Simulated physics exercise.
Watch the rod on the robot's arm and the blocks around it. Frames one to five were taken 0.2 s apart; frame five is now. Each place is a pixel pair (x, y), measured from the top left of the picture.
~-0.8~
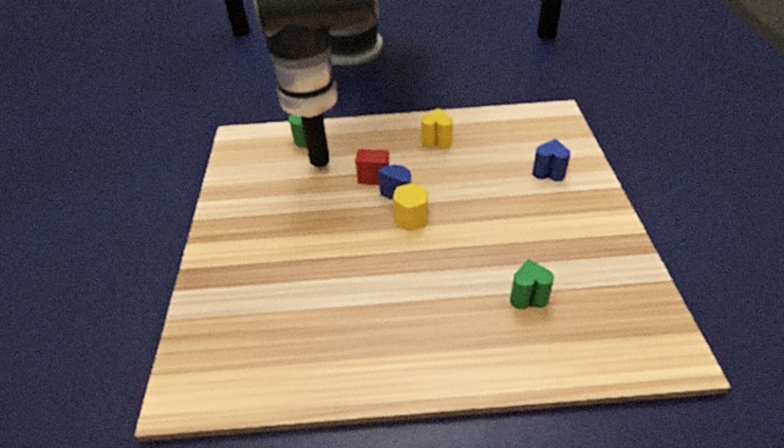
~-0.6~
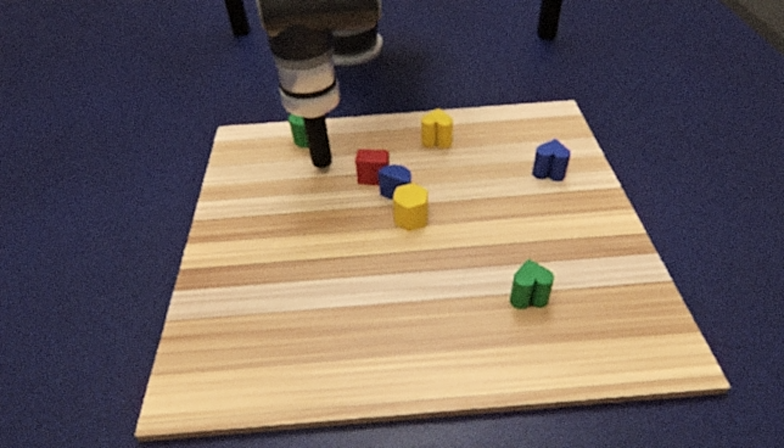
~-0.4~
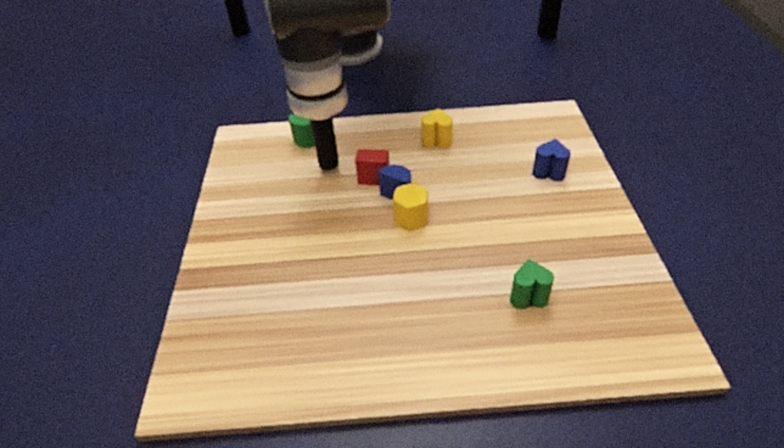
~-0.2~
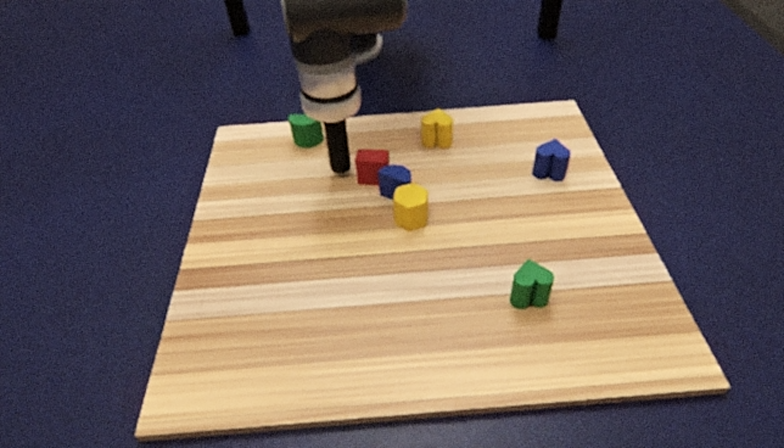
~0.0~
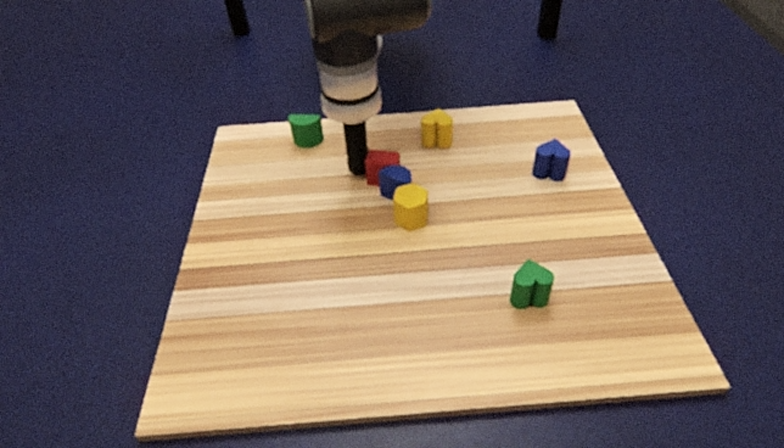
A robot arm's black rod moves right across a wooden board and nudges a red block.
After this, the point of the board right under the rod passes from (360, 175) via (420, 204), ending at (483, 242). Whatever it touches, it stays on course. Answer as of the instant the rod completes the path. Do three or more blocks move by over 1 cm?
Yes.
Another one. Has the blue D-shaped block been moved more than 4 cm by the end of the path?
My answer is yes.
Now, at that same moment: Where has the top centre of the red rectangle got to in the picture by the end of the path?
Pixel (421, 159).
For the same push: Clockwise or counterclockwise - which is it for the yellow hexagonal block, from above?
Rotation: Clockwise.
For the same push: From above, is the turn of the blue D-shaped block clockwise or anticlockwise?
Spins counterclockwise.
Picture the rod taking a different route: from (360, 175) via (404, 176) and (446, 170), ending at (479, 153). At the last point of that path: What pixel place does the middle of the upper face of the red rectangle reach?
I'd guess (441, 168).
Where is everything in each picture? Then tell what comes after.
The first picture shows tip of the rod (320, 161), middles of tops, red rectangle (372, 155), blue D-shaped block (397, 172), yellow hexagonal block (411, 195).
The second picture shows rod (322, 162), nothing pushed.
The third picture shows rod (329, 164), nothing pushed.
The fourth picture shows rod (341, 167), nothing pushed.
The fifth picture shows rod (359, 169), red rectangle (382, 157), blue D-shaped block (398, 173), yellow hexagonal block (411, 195).
The first path, step by step. One third of the way, rod (399, 188); red rectangle (419, 158), turned 60° anticlockwise; blue D-shaped block (420, 181); yellow hexagonal block (416, 199), turned 30° clockwise.
Two thirds of the way, rod (442, 210); red rectangle (421, 159), turned 70° anticlockwise; blue D-shaped block (469, 198), turned 40° anticlockwise; yellow hexagonal block (418, 206), turned 55° clockwise.
At the end, rod (484, 235); red rectangle (421, 159), turned 70° anticlockwise; blue D-shaped block (507, 208), turned 130° anticlockwise; yellow hexagonal block (418, 205), turned 55° clockwise.
